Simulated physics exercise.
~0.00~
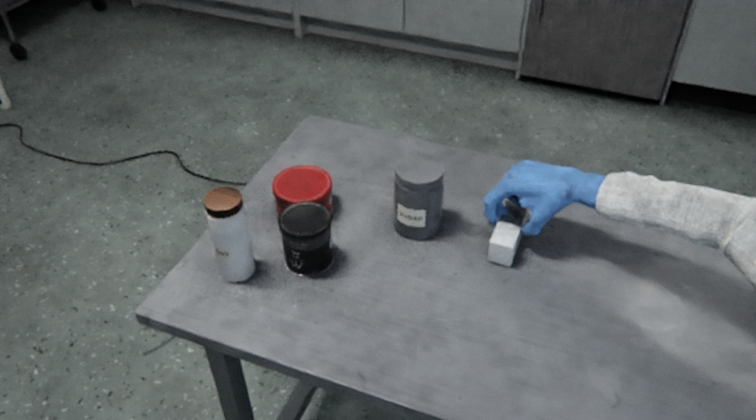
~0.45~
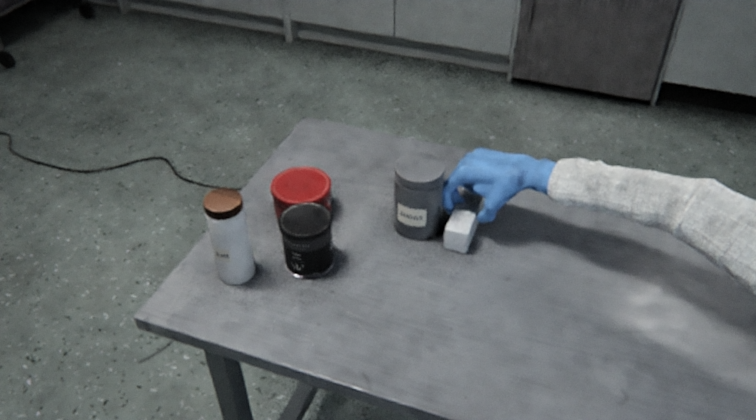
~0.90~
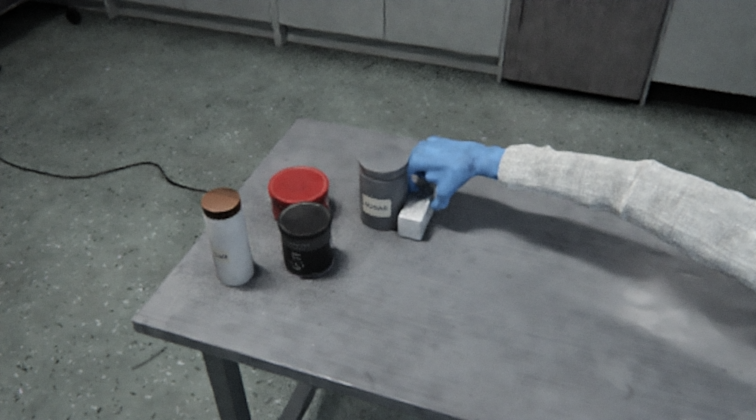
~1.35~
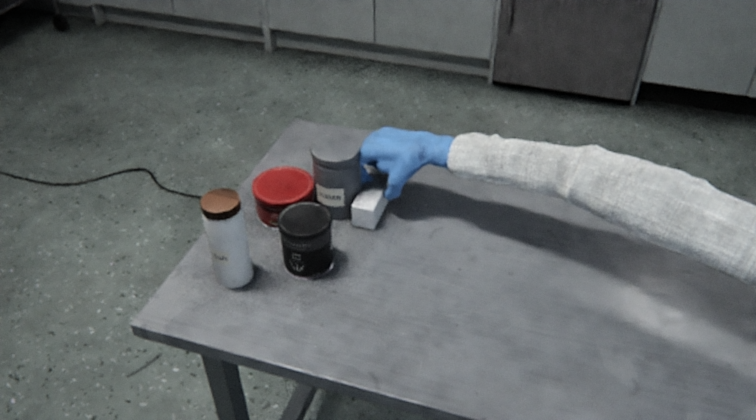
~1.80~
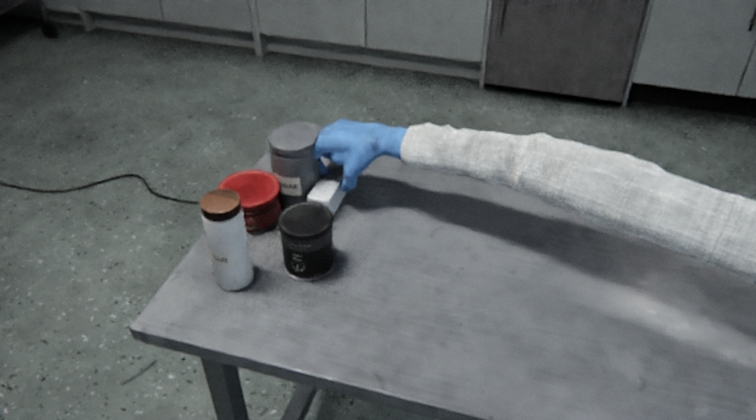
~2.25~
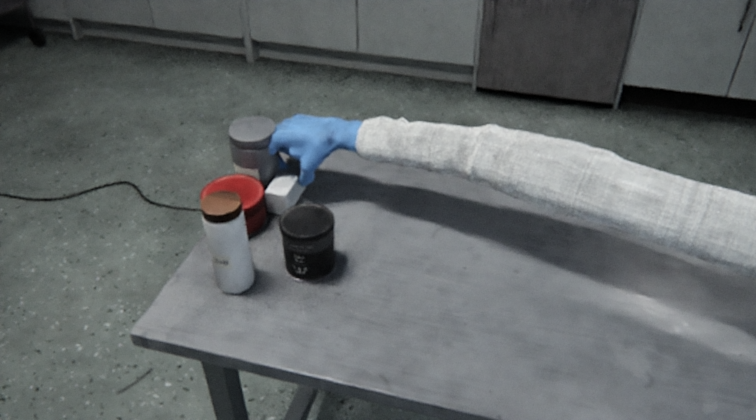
A blue-gloved hand slides a small pale block left across a grey table, pushing an upright grey jar, which then shifts a red tub toward the table's far left edge, while the black tin and white jar stay put and everything remains standing.
